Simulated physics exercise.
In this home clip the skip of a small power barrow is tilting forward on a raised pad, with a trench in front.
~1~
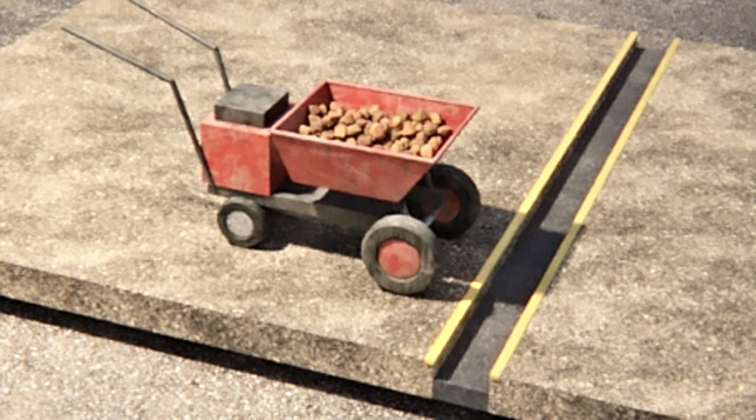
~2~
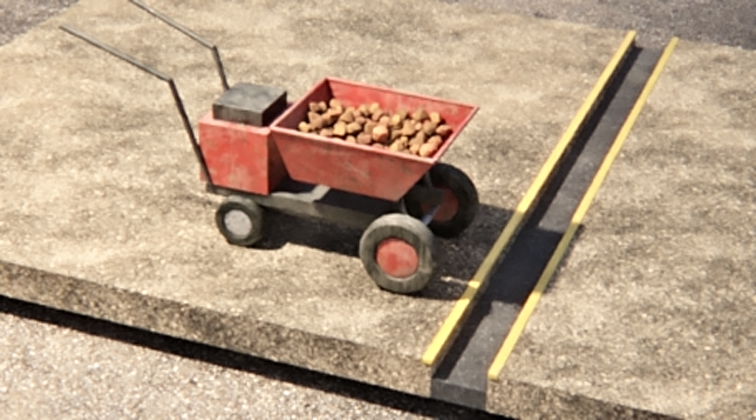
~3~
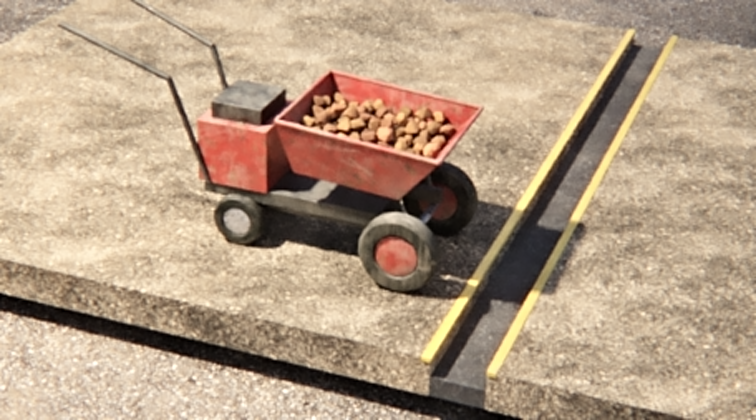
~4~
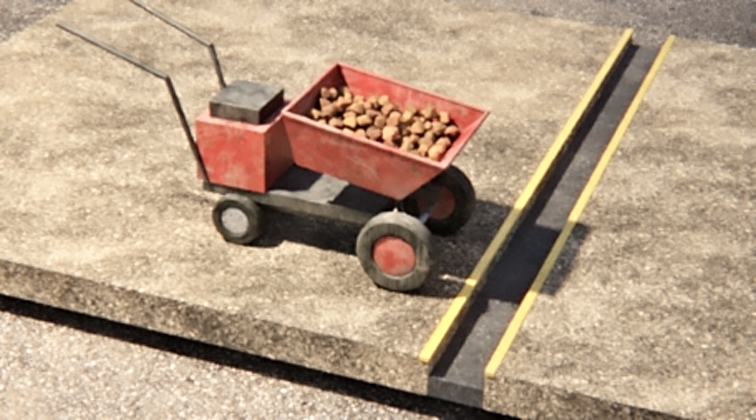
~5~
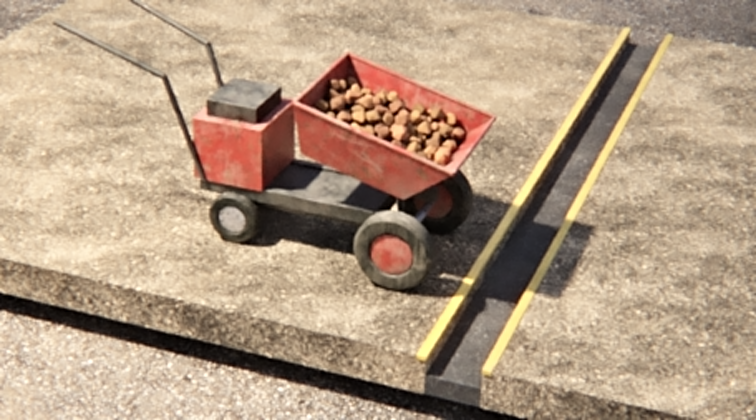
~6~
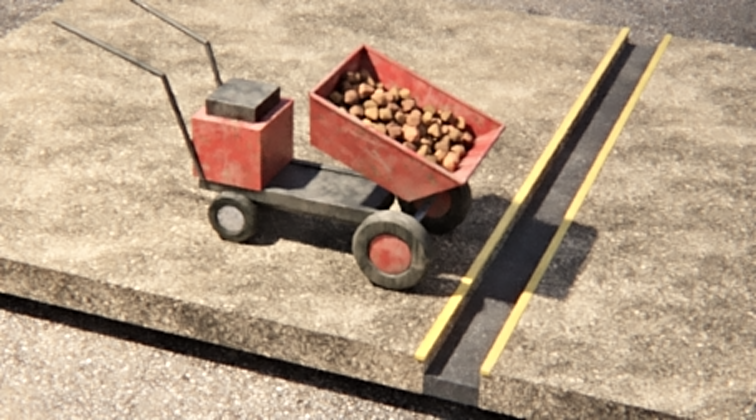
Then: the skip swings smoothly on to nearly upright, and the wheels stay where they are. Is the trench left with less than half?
The portion in the trench is the lesser one.
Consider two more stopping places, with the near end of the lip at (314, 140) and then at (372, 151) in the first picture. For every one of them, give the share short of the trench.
In order: 50 % and 10 %.
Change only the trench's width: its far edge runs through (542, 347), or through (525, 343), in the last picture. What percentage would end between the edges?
Well, it'd be something like 60 per cent the first time and 40 per cent the second.
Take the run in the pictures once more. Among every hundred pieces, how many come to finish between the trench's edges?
Result: Some 15 % of the load.
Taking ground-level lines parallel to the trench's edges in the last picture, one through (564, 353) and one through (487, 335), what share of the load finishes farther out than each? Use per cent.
First roughly 40 percent, then 90 percent.
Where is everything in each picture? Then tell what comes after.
In the first frame, lip of the skip at (434, 162), level; top of the load at (370, 132), clay clods; first edge of the trench at (449, 328); far edge at (513, 343), the trench under half as wide as the skip, and shallow for its width.
In the second frame, lip of the skip at (434, 162), tipped barely; top of the load at (370, 130).
In the third frame, lip of the skip at (439, 163), tipped barely; top of the load at (365, 119).
In the fourth frame, lip of the skip at (445, 168), tipped a little; top of the load at (361, 126).
In the fifth frame, lip of the skip at (453, 174), tipped clearly; top of the load at (358, 113).
In the sixth frame, lip of the skip at (463, 183), tipped clearly; top of the load at (357, 108); first edge of the trench at (440, 324); far edge at (503, 338).
Soon, skip tipped steeply; all in the skip.
A while on, skip tipped right over; about two thirds in the skip; a stray few in or heaped over the trench; about a quarter beyond it; a small part falling.
Towards the end, skip tipped right over; a small part in the skip; a small part in or heaped over the trench; most beyond it.
Finally, skip tipped right over; a stray few in the skip; a small part in or heaped over the trench; most beyond it.
